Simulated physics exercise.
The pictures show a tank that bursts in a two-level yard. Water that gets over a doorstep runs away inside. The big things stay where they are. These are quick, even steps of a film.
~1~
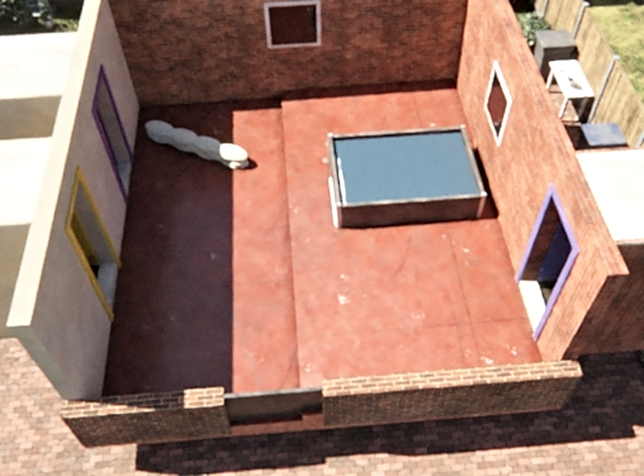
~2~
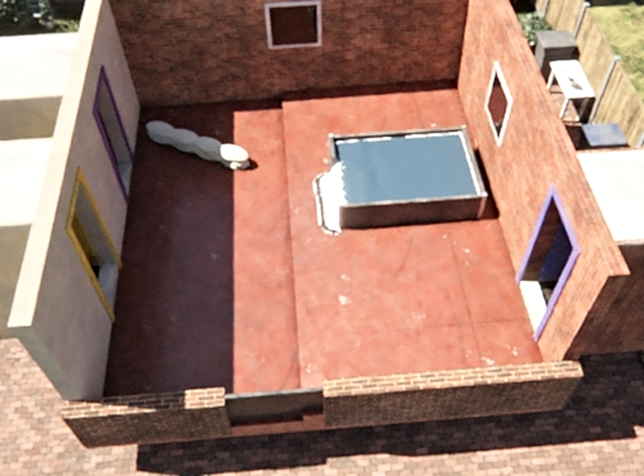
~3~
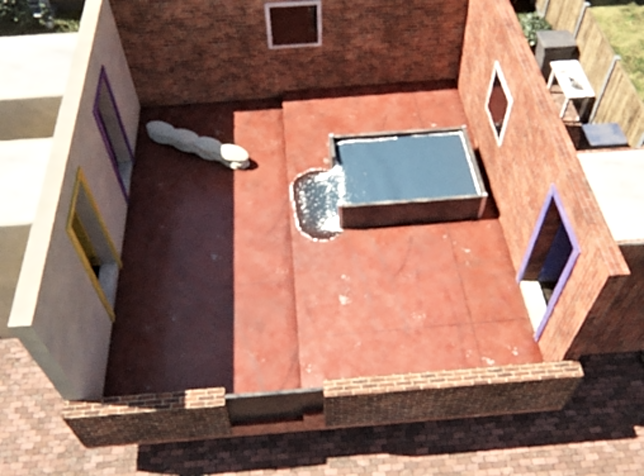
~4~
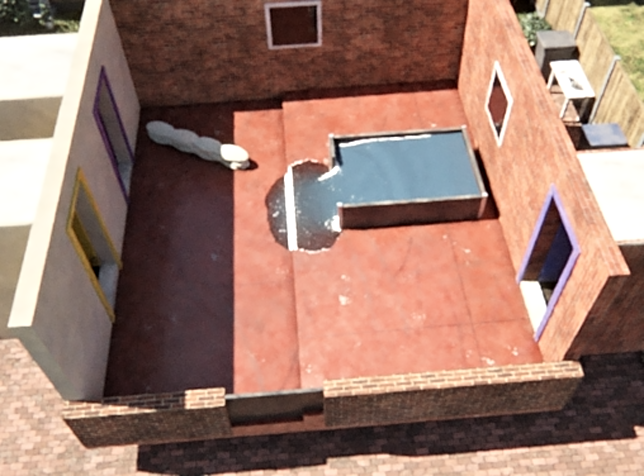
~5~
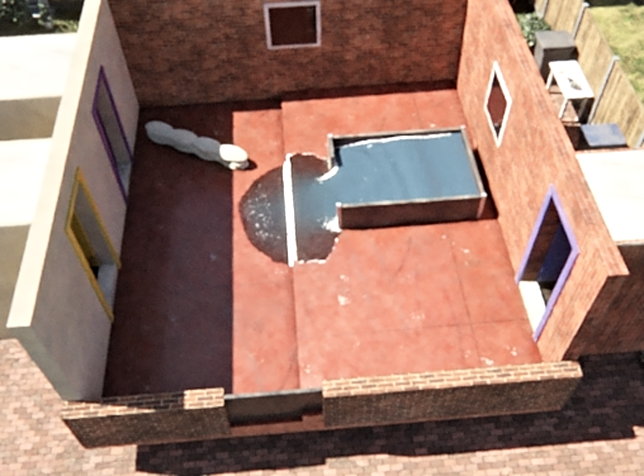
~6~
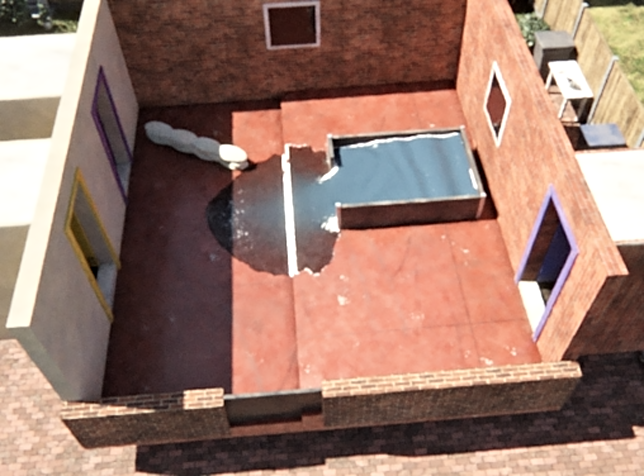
In this clip, still water sits in an open tank in a brick-walled yard, then pours out through the tank's left side, spreading left across the red floor and over a step onto the shaded part.
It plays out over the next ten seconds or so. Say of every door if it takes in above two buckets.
In the end: The purple door lets in a lot; the blue door admits no more than that; the yellow door admits no more than that.
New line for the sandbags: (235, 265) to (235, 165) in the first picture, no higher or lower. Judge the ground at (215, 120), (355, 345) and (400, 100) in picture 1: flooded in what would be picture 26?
As listed: Wet, no water, dry.
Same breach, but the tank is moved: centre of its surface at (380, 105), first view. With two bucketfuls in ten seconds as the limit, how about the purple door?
One by one: The purple door takes less.
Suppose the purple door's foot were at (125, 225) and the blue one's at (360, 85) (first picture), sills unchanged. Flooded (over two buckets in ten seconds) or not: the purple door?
Then: The purple door goes over.
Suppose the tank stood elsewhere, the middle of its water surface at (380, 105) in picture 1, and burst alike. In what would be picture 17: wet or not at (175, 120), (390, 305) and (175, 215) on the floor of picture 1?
In turn: Under water, dry, covered.
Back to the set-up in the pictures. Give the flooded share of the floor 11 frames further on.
Roughly 35 per cent.
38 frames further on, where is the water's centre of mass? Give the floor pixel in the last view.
At about (244, 239).
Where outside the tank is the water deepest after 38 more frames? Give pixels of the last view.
I would point to (279, 407).
A moment on, water covers 25 % of the floor; the purple door not reached, the blue door not reached, the yellow door not reached.
Next, water covers 35 % of the floor; the purple door under two buckets in, the blue door not reached, the yellow door wet at the sill, nothing in.
Then, water covers 40 % of the floor; the purple door over two buckets in, the blue door not reached, the yellow door wet at the sill, nothing in.
Later, water covers 50 % of the floor; the purple door over two buckets in, the blue door not reached, the yellow door wet at the sill, nothing in.
In the end, water covers 50 % of the floor; the purple door far over two buckets in, the blue door not reached, the yellow door wet at the sill, nothing in.
